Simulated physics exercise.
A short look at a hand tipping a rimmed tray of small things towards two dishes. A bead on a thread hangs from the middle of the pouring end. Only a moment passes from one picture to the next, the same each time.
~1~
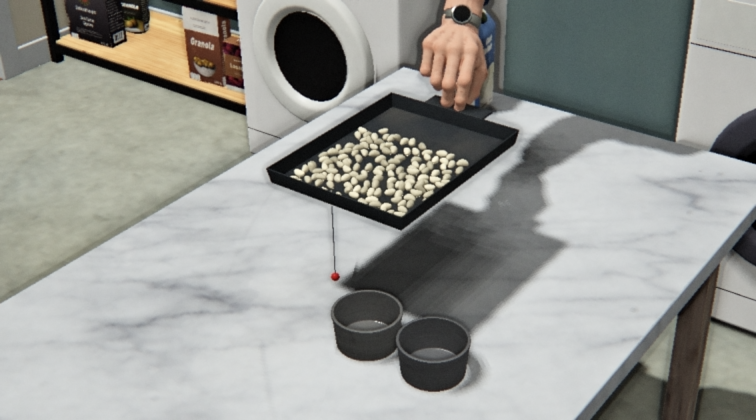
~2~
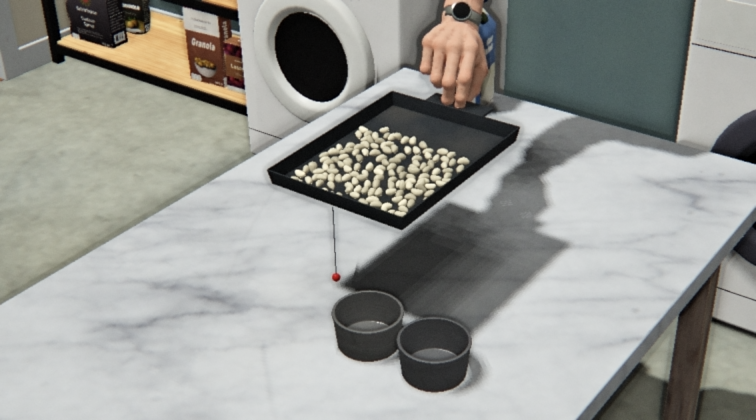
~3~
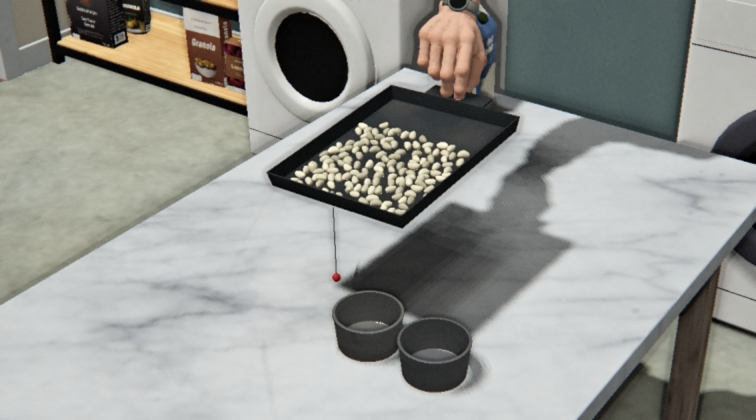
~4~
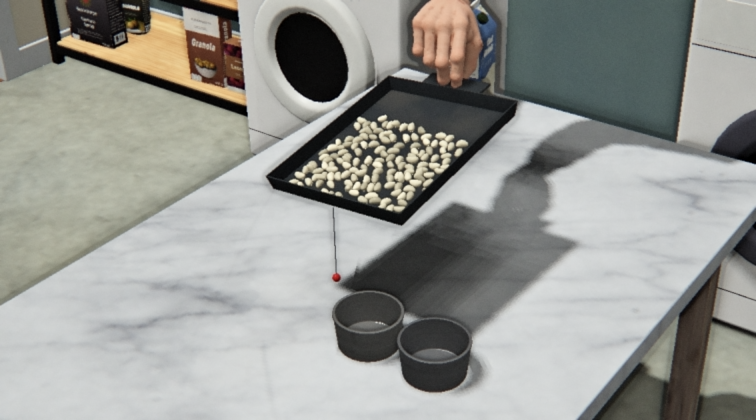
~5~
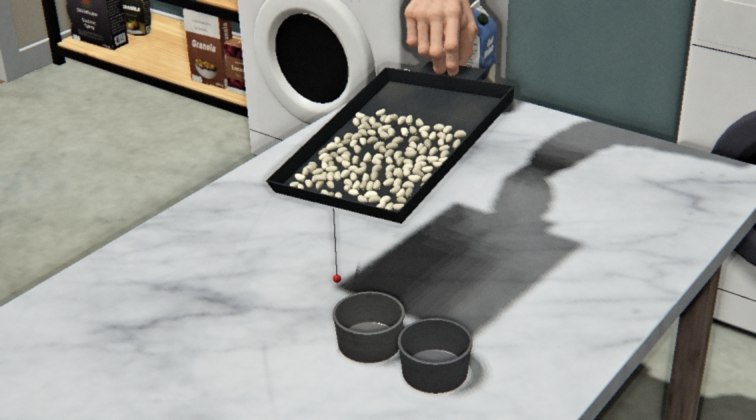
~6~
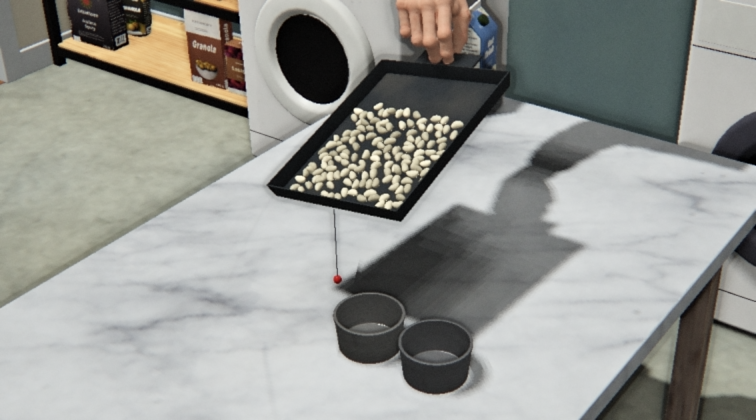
The clip opens on a hand holding a black rimmed tray of white beans, nearly level, above a marble table with two dark dishes and a red bead hanging on a thread. The hand then gradually tilts the tray, its left corner lowest, while the beans stay in a loose cluster.
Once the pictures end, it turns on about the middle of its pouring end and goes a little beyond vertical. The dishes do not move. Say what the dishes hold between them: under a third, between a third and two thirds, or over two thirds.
They take under a third between them.
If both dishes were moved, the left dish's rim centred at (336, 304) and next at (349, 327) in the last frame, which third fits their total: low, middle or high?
First under a third, then less than a third.
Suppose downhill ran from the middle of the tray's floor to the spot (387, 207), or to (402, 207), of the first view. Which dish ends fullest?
The first try: Left. The second: The dish on the left.
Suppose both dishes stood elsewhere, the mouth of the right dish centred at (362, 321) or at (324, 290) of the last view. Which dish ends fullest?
One: The left one. Two: The left-hand dish.
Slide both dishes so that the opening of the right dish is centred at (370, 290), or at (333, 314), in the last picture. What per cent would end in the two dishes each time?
In turn 40 and 50 in a hundred.
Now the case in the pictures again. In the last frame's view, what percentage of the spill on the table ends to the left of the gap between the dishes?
Near 100 %.
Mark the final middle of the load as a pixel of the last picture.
Around (277, 306).
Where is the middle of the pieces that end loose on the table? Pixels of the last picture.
Close to (277, 306).
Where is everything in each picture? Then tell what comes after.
Corners of the pouring end at (271, 168) and (401, 215), level; middle of the load at (379, 173), white beans; left dish at (346, 341); right dish at (413, 370); bead on its thread at (335, 277), in the first picture.
Corners of the pouring end at (271, 169) and (402, 215), level; middle of the load at (380, 172), in the second picture.
Corners of the pouring end at (271, 171) and (401, 213), tipped barely, lowest at the left corner; middle of the load at (379, 170), in the third picture.
Corners of the pouring end at (270, 175) and (399, 211), tipped a little, lowest at the left corner; middle of the load at (378, 165), in the fourth picture.
Corners of the pouring end at (270, 179) and (397, 210), tipped a little, lowest at the left corner; middle of the load at (377, 162), in the fifth picture.
Corners of the pouring end at (271, 183) and (395, 208), tipped clearly, lowest at the left corner; middle of the load at (376, 159); left dish at (349, 343); right dish at (415, 373), in the sixth picture.
Soon, tray tipped steeply; all on the tray.
A while on, tray tipped past a quarter turn; nearly all on the tray; a small part outside both; a stray few in the air.
Towards the end, tray tipped past a quarter turn; a stray few in the left dish; nearly all outside both.
Finally, tray tipped past a quarter turn; none in the right dish; a stray few in the left dish; nearly all outside both.
